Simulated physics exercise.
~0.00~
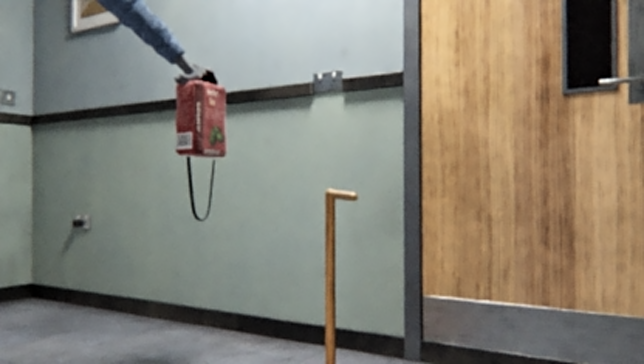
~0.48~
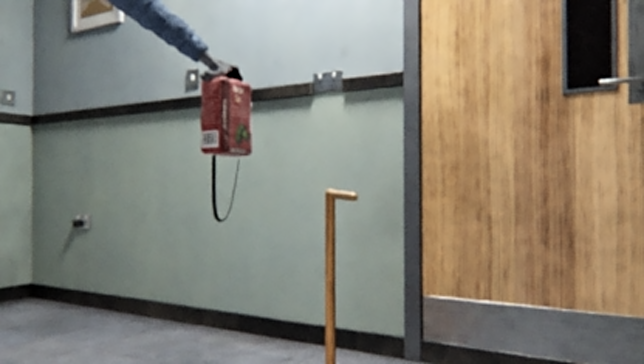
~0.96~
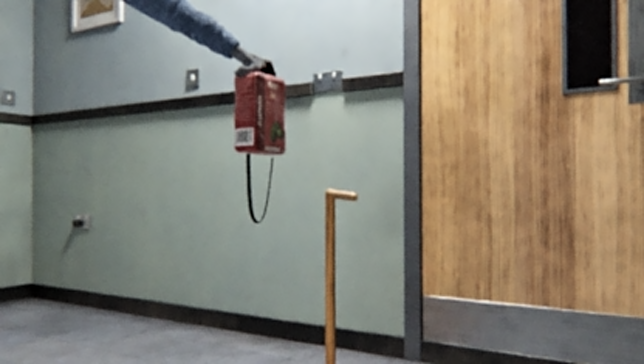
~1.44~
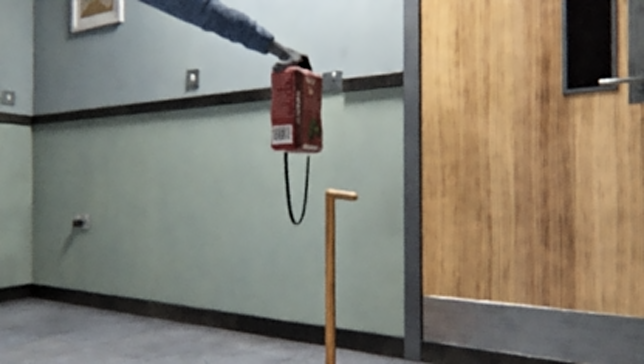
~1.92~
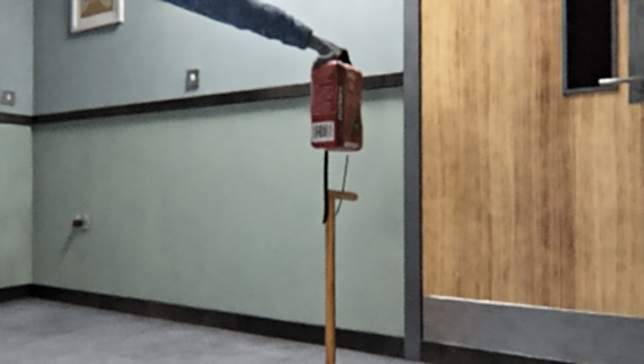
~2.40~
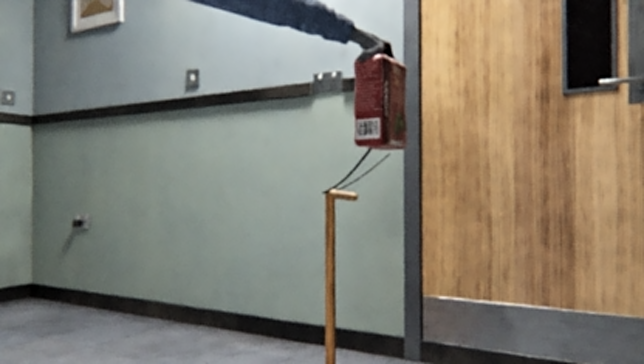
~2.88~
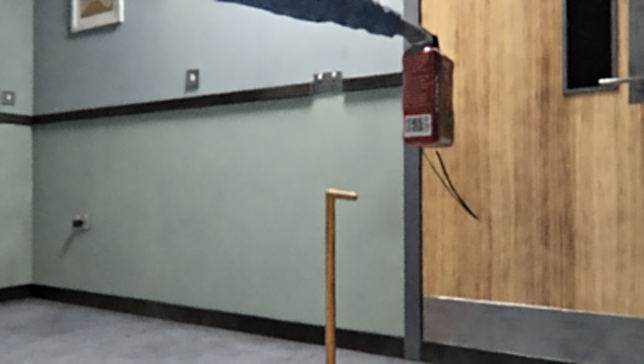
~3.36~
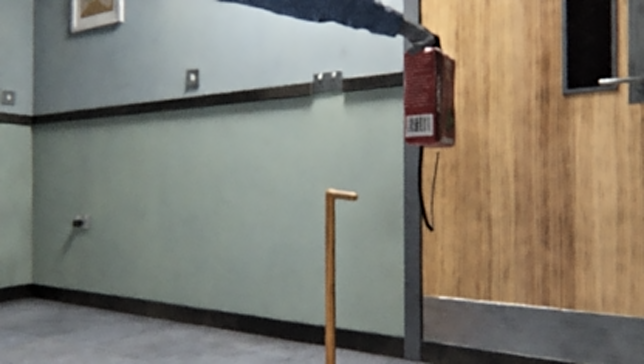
The clip opens on a room with a wooden door at right, where an arm in a blue sleeve reaches in from the upper left, holding a small red sack with a thin dark loop hanging beneath it. The arm carries the sack steadily right toward a slim post with a short bar at its top. As the sack passes above the post, the loop reaches the bar and trails up and to the left, slanting. The sack keeps moving, and the loop swings out to the right, clear of the bar. Finally the sack stops in front of the door's edge, the loop hanging down freely.
